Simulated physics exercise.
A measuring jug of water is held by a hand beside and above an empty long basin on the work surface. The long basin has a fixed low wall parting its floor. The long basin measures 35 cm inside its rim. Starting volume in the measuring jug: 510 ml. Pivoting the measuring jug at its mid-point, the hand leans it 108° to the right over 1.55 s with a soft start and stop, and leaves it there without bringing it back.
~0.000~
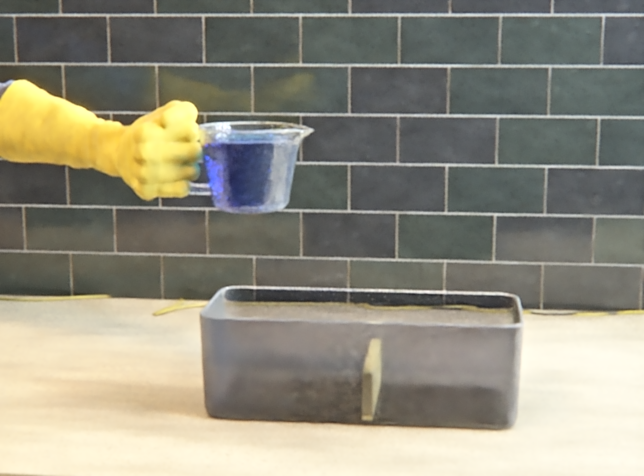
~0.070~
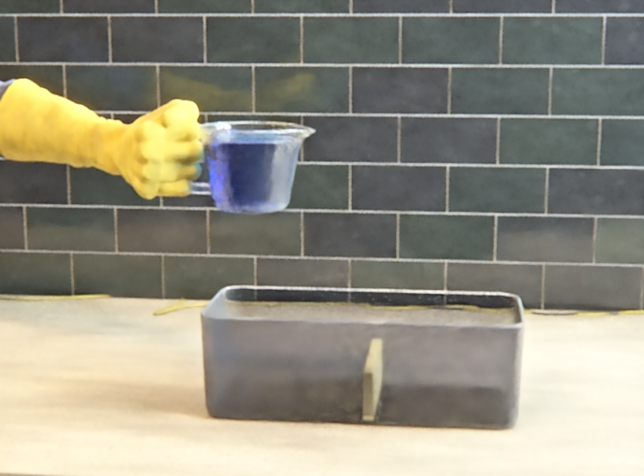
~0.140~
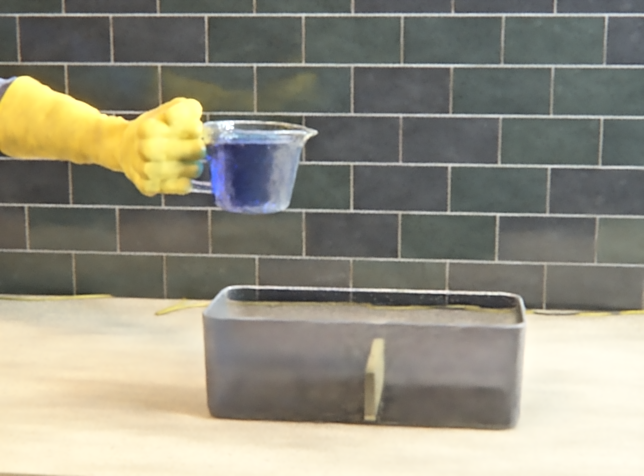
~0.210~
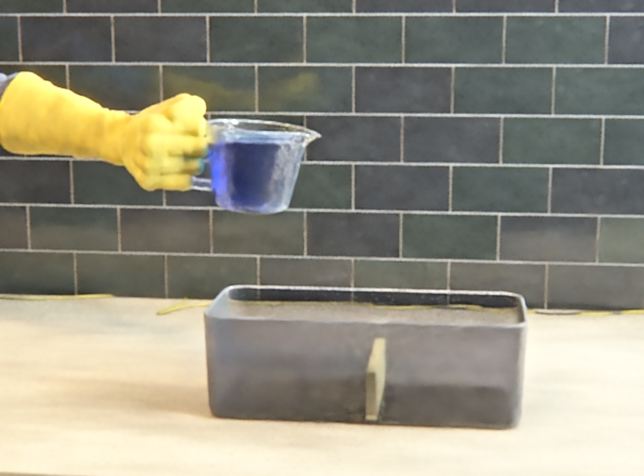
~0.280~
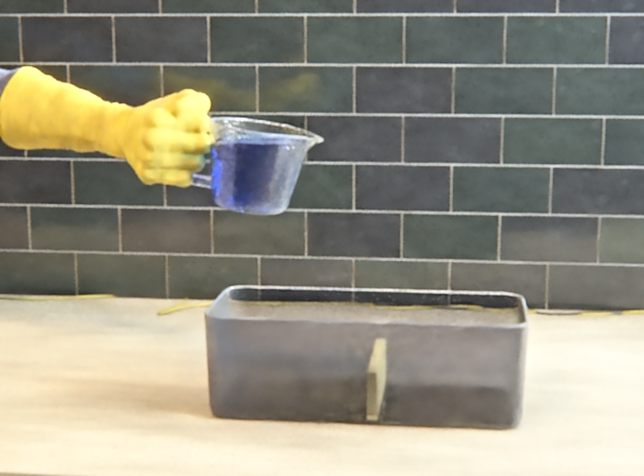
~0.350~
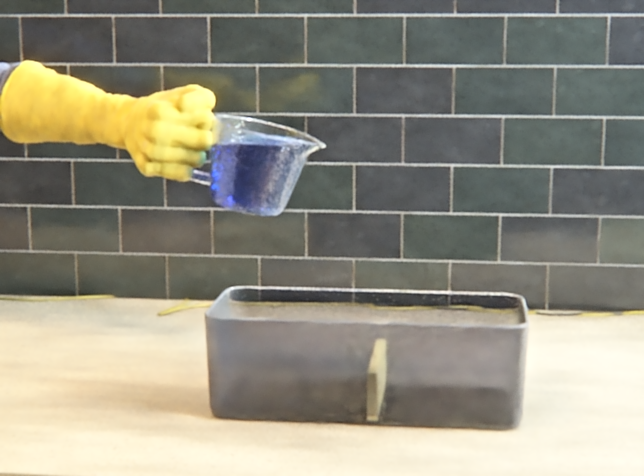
At the start, a yellow-gloved hand holds a clear measuring jug of blue liquid almost level, above a long grey basin with a small upright piece at its middle. The hand then slowly leans the jug slightly to the right, its spout dipping a little, while the basin stays still.
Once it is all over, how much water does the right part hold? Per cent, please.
The right part holds about 42 per cent.
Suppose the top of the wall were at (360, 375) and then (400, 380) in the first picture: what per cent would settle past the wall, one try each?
65 then 10 %.
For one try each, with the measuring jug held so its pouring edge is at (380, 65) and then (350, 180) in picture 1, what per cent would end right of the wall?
I'd say 95 percent on the first go, 80 percent on the next.
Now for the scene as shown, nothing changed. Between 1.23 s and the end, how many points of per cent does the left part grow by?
Some 16 per cent.
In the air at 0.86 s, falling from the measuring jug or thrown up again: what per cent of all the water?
22 %.
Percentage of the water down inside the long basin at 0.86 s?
Estimate - around 18 in a hundred parts.
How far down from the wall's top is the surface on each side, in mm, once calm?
Left about 44 mm, while the right is about 46 mm.
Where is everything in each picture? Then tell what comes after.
In the first picture, it leans 0°; its right rim is at (314, 130); the water meets the walls at (205, 138) and (299, 140); the long basin's rim runs from (211, 303) to (520, 311); the wall's top is at (372, 356).
In the second picture, it leans 1°; its right rim is at (315, 130); the water meets the walls at (207, 138) and (300, 140).
In the third picture, it leans 2°; its right rim is at (318, 132); the water meets the walls at (209, 138) and (302, 140).
In the fourth picture, it leans 5°; its right rim is at (321, 135); the water meets the walls at (213, 139) and (305, 141).
In the fifth picture, it leans 8°; its right rim is at (323, 139); the water meets the walls at (215, 138) and (309, 142).
In the sixth picture, it leans 13°; its right rim is at (326, 146); the water meets the walls at (217, 140) and (317, 144).
By 0.86 s the tilt is 63° and 60 per cent is still to pour, 4 is left of the wall and 14 right of it.
By 1.23 s the tilt is 97° and 8 per cent is still to pour, 41 is left of the wall and 41 right of it.
By 1.62 s the tilt is 108° and 0 per cent is still to pour, 57 is left of the wall and 42 right of it.
By 2.05 s the tilt is 108° and 0 per cent is still to pour, 57 is left of the wall and 42 right of it.
At rest 57 per cent lies left of the wall, 42 right of it and 1 outside.
